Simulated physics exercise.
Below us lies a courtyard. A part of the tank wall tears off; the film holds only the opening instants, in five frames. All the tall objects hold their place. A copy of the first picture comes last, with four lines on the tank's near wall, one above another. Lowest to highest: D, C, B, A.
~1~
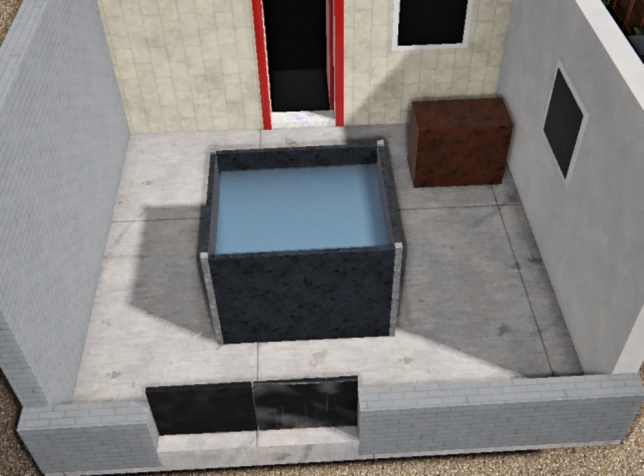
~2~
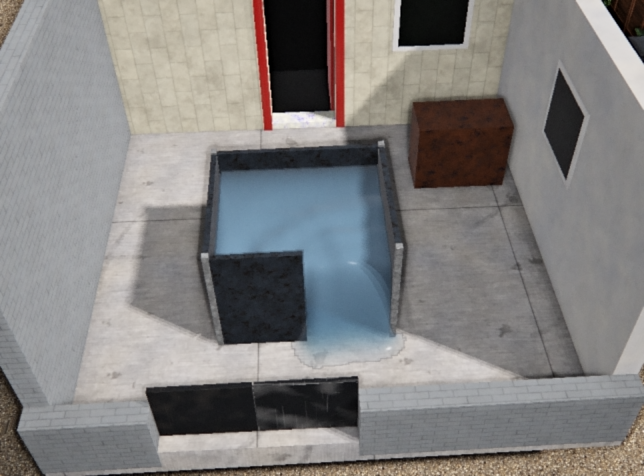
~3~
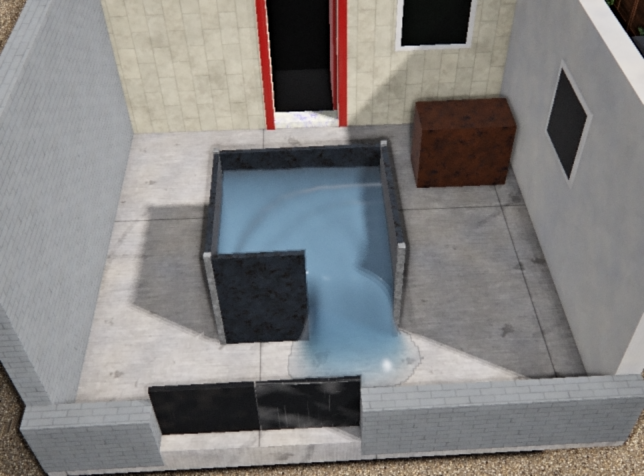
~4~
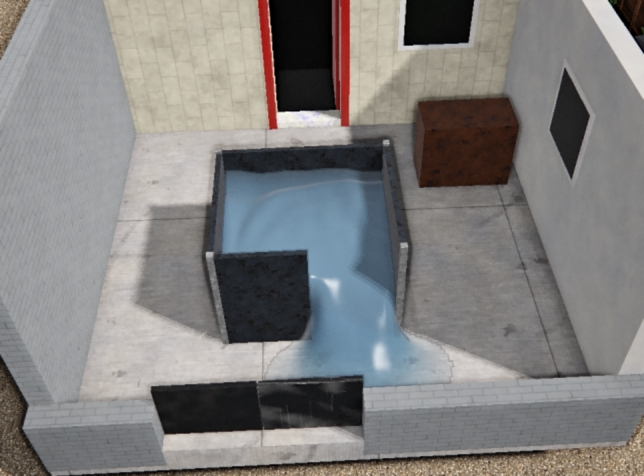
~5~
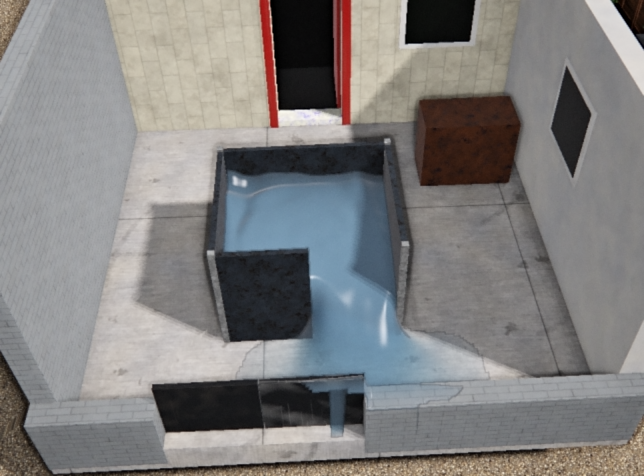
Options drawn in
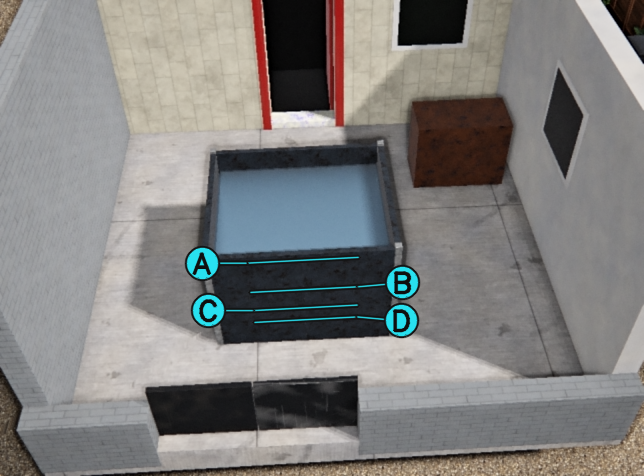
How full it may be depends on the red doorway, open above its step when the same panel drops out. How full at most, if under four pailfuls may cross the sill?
The answer is level B.
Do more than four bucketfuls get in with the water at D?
No, that is safe.
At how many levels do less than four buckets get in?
Three.
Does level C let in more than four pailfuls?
No.
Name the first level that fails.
That is level A.
In cyan, A at (302, 260); B at (304, 289); C at (305, 307); D at (306, 319); from the bottom up D, C, B, A.
With A, about 7 bucketfuls get in.
With B, a bucket or two gets in.
With C, nothing gets over.
With D, nothing gets over.
